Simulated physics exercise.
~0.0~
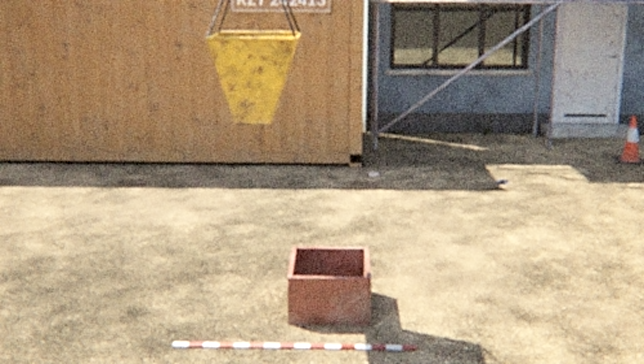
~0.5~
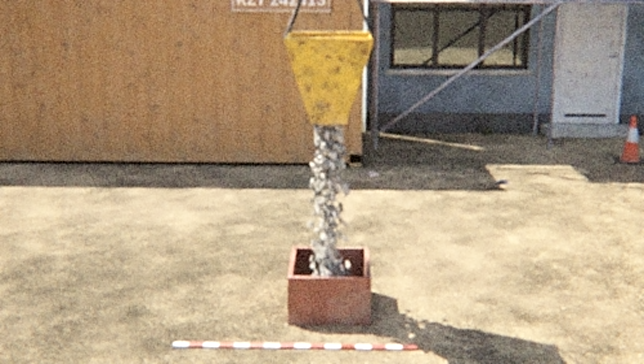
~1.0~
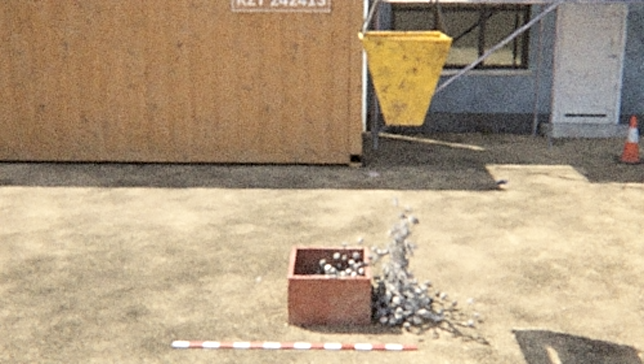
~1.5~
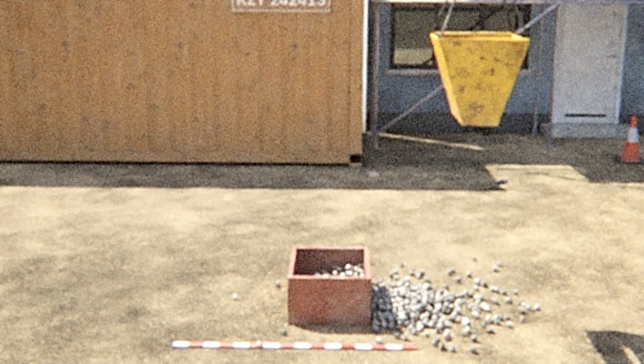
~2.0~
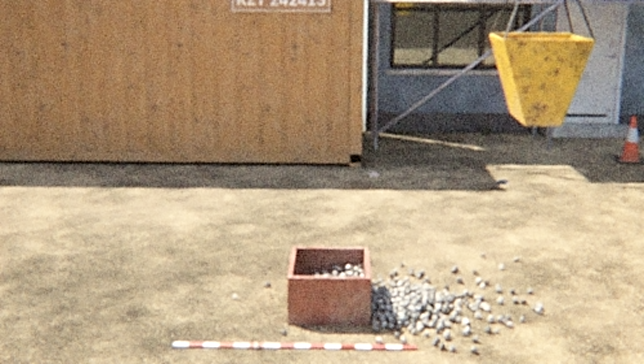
In a sunny yard, a yellow skip moved steadily to the right and poured grey stones into a square reddish bin, then the stream spilled past its right side, leaving the stones split between the bin and a scattered heap beside it.
